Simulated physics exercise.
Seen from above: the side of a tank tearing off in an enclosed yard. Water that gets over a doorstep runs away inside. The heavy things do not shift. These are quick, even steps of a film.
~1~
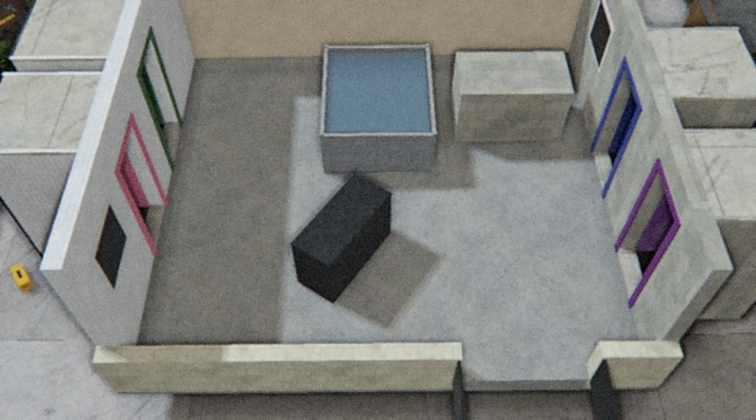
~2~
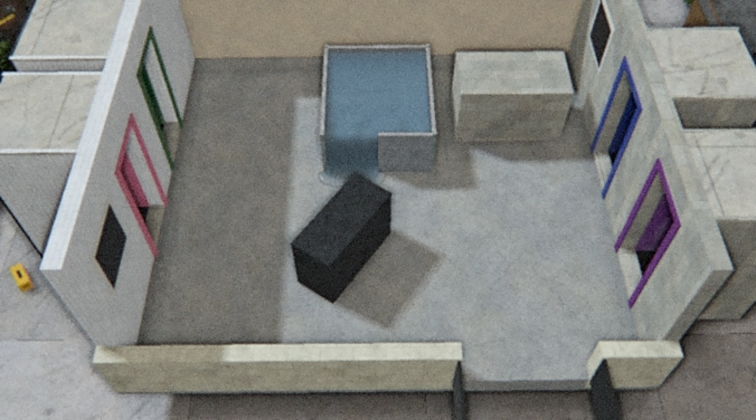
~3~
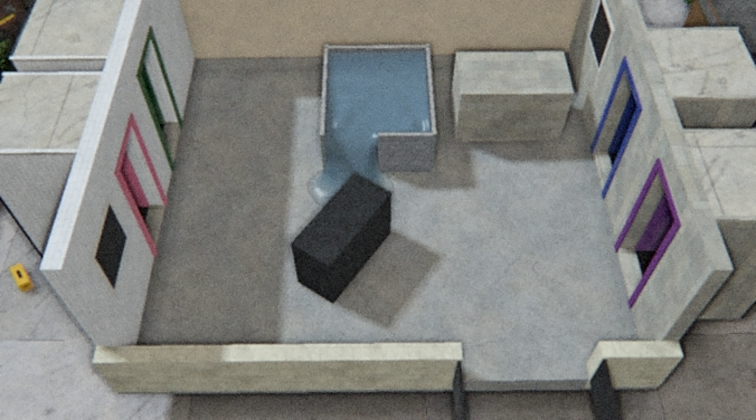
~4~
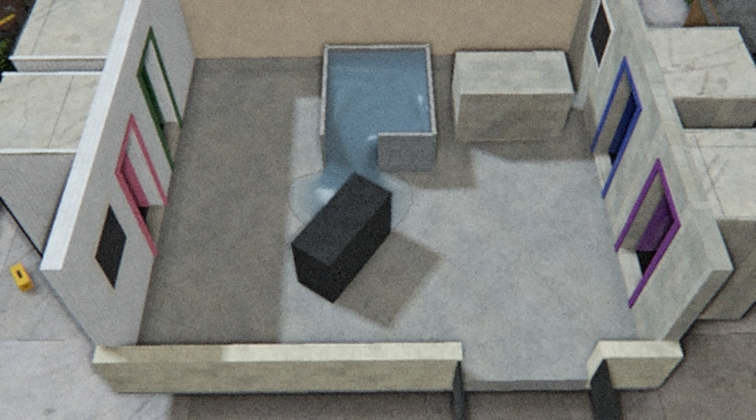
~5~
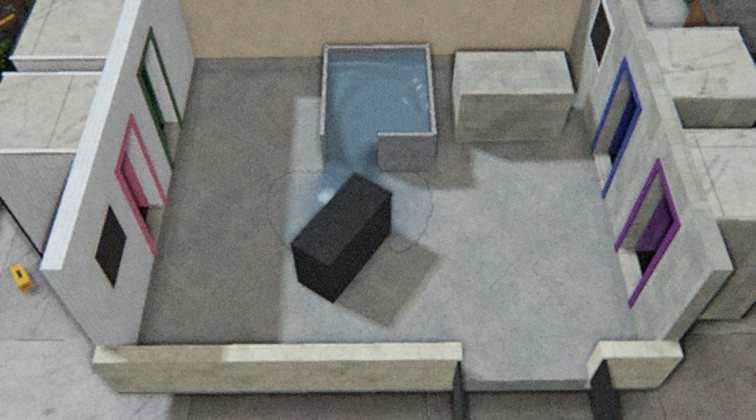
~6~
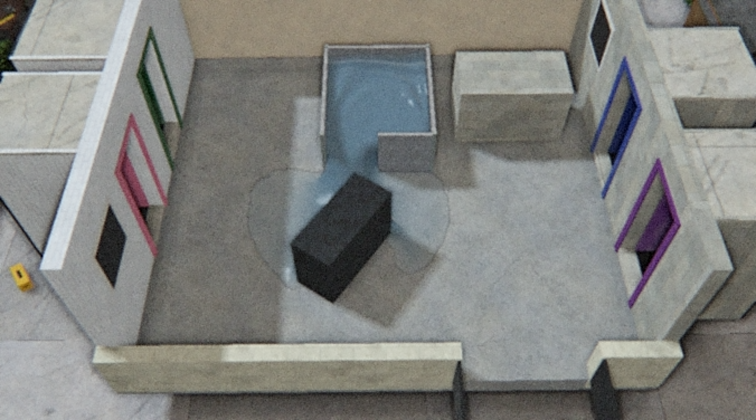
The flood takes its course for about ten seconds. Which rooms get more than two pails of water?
The pink door takes more than that; the purple door stays under that; the green door stays under that; the blue door stays under that.
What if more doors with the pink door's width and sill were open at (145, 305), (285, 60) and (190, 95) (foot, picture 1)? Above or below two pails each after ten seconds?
In turn: Takes more, takes less, is under.
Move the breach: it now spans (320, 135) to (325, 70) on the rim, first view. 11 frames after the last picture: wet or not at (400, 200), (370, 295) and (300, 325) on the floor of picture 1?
One after the other: Not flooded, free of water, dry.
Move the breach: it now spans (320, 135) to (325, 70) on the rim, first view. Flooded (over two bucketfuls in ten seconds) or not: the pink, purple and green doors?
In short: The pink one passes that mark, the purple one is under, the green one floods.
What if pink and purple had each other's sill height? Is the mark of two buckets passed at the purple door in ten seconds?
Then: Purple goes over.
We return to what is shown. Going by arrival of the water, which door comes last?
That is the green door.
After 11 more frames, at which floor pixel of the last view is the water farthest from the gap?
Roughly at (635, 351).
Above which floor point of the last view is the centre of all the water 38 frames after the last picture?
At about (355, 224).
A moment on, water covers 30 % of the floor; the pink door not reached, the purple door not reached, the green door not reached, the blue door not reached.
Next, water covers 45 % of the floor; the pink door under two buckets in, the purple door wet at the sill, nothing in, the green door not reached, the blue door not reached.
Then, water covers 55 % of the floor; the pink door under two buckets in, the purple door under two buckets in, the green door not reached, the blue door wet at the sill, nothing in.
Later, water covers 80 % of the floor; the pink door over two buckets in, the purple door under two buckets in, the green door wet at the sill, nothing in, the blue door wet at the sill, nothing in.
In the end, water covers 95 % of the floor; the pink door far over two buckets in, the purple door under two buckets in, the green door wet at the sill, nothing in, the blue door wet at the sill, nothing in.
